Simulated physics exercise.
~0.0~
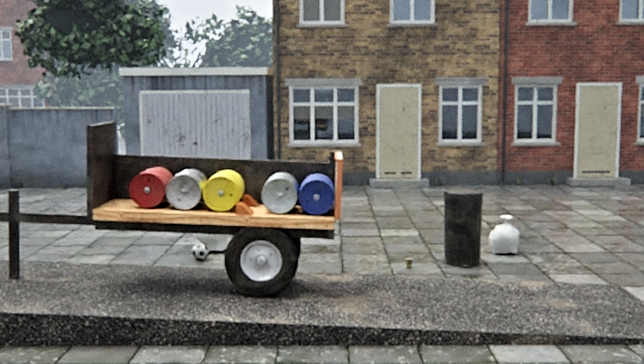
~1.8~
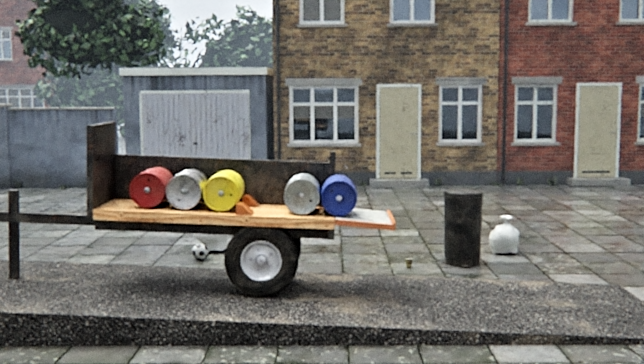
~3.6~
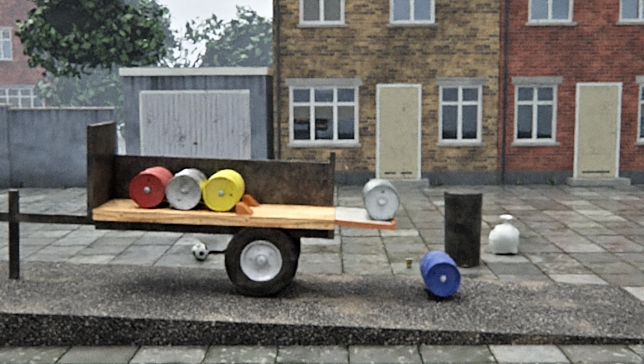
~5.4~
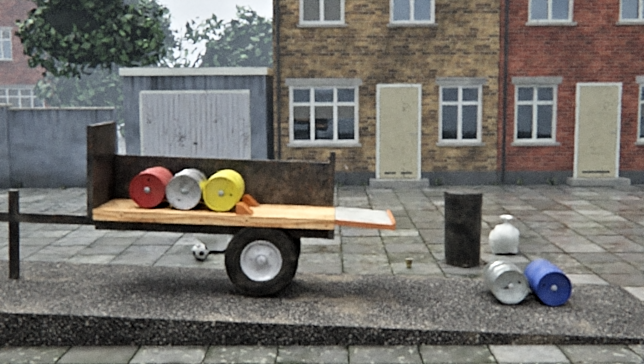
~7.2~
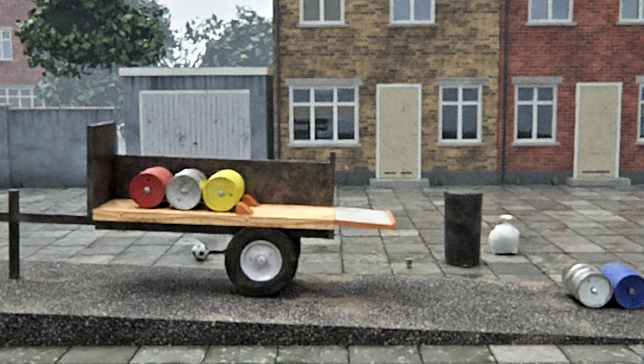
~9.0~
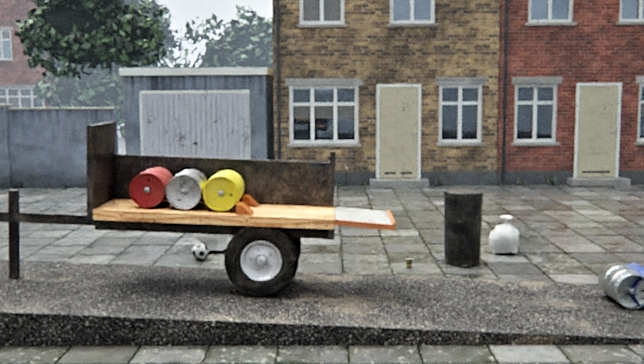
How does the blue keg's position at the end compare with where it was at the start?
At the start the blue keg is on the trailer bed, at the right end of the row beside the raised tailgate. At the end it is down on the ground, well to the right of the trailer at the edge of the view.
